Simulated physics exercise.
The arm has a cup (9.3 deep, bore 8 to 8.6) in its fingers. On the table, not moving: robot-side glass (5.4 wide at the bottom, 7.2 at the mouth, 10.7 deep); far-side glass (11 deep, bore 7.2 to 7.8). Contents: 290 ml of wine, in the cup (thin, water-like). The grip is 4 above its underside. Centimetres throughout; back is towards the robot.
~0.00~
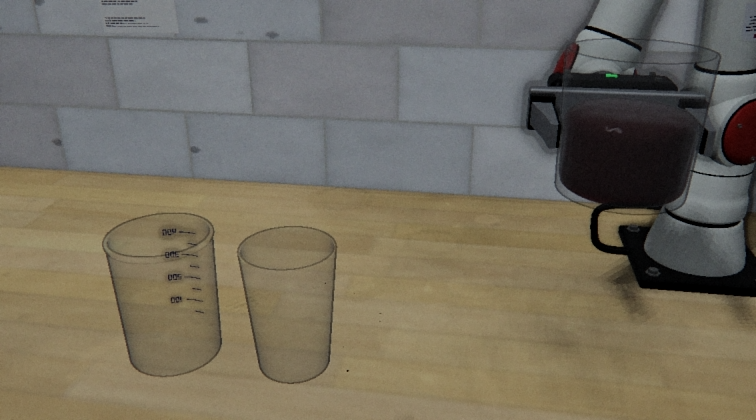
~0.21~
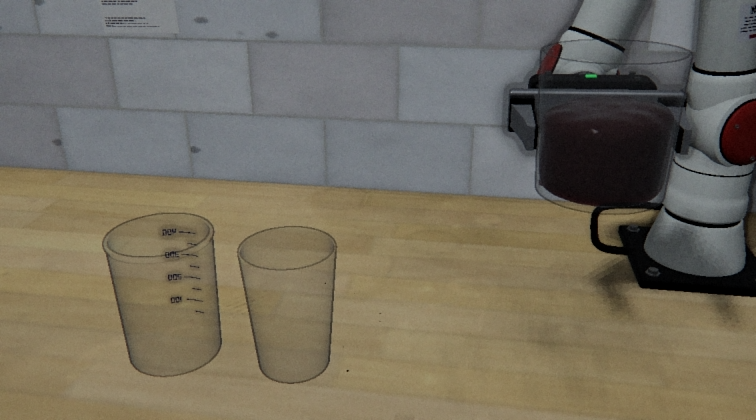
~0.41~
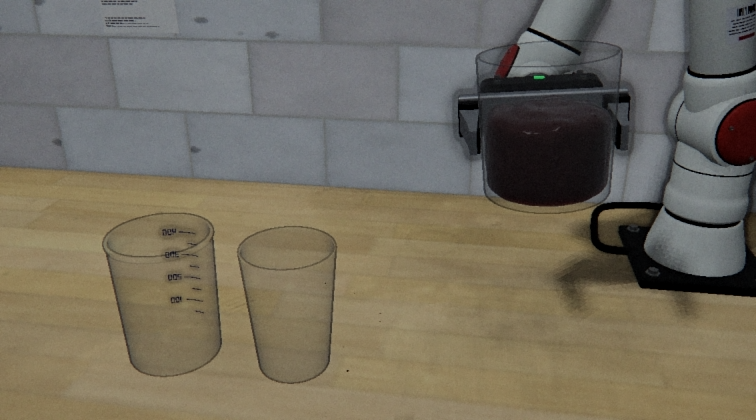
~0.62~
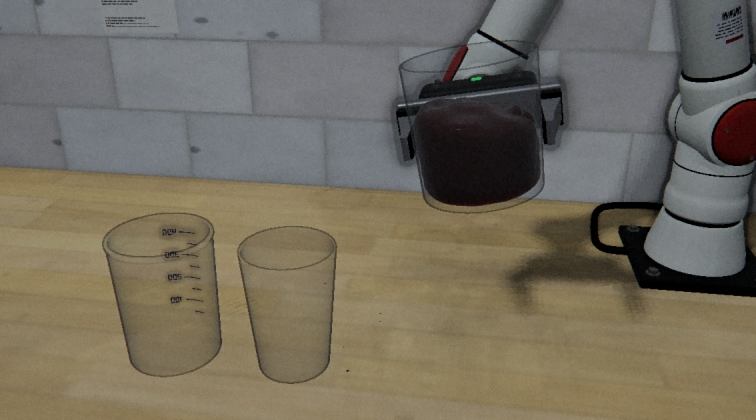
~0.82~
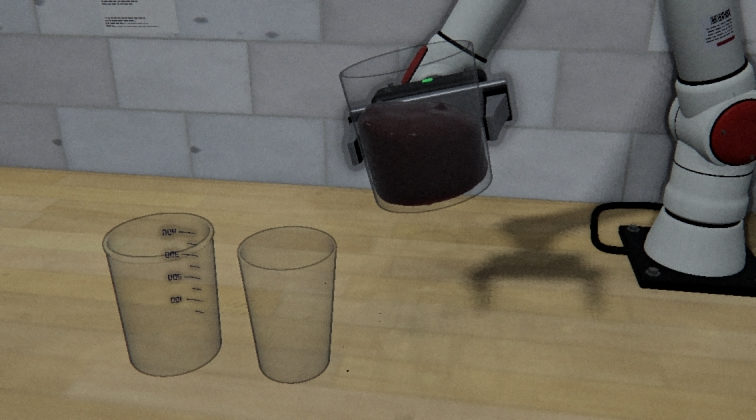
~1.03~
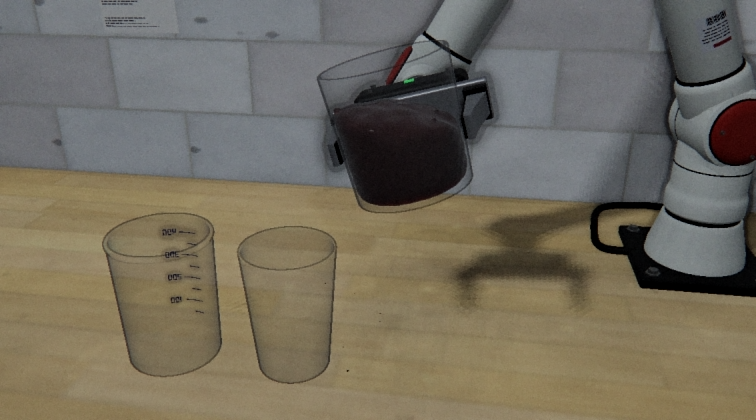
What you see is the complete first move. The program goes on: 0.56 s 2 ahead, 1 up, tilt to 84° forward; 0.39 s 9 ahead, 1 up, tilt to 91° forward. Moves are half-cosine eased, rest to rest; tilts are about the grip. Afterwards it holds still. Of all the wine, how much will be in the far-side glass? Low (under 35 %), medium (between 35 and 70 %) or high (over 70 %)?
A low share, under 35 %, ends in the far-side glass.
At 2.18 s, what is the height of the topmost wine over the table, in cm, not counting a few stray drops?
Up to some 19 cm.
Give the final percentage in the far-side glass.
About 25 %.
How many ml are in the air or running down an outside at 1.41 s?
Some 5 ml.
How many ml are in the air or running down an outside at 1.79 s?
Some 40 ml.
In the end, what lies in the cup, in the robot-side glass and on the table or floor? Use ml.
About 0, 5, 210 ml.
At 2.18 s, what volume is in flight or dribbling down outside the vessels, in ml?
About 15 ml.
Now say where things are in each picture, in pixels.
Cup middle at (629, 125), level; upper third of the wine around (628, 122), from x 560 to 695, top at y 100; 285 ml in the cup, in the first frame.
Cup middle at (606, 126), tilted 1° forward; upper third of the wine around (612, 121), from x 540 to 670, top at y 100, in the second frame.
Cup middle at (546, 126), tilted 5° forward; upper third of the wine around (551, 121), from x 485 to 610, top at y 95, in the third frame.
Cup middle at (476, 127), tilted 10° forward; upper third of the wine around (474, 122), from x 415 to 535, top at y 100, in the fourth frame.
Cup middle at (420, 128), tilted 14° forward; upper third of the wine around (418, 122), from x 360 to 485, top at y 100, in the fifth frame.
Cup middle at (399, 128), tilted 15° forward; upper third of the wine around (394, 123), from x 335 to 465, top at y 100; 285 ml in the cup, in the sixth frame.
After 1.41 s, tilted 68° forward, liquid up to 23 above the table; 280 ml in the cup, 5 ml in the air or running down outside.
After 1.79 s, tilted 88° forward, liquid up to 21 above the table; 130 ml in the cup, 110 ml on the table or floor, 5 ml in the far-side glass, 5 ml in the robot-side glass, 40 ml in the air or running down outside.
After 2.18 s, tilted 91° forward, liquid up to 19 above the table; 205 ml on the table or floor, 50 ml in the far-side glass, 15 ml in the cup, 5 ml in the robot-side glass, 15 ml in the air or running down outside.
After 2.98 s, tilted 91° forward, liquid up to 23 above the table; 215 ml on the table or floor, 70 ml in the far-side glass, 5 ml in the robot-side glass.
At rest, 215 ml on the table or floor, 70 ml in the far-side glass, 5 ml in the robot-side glass. That is 24 % in the far-side glass.
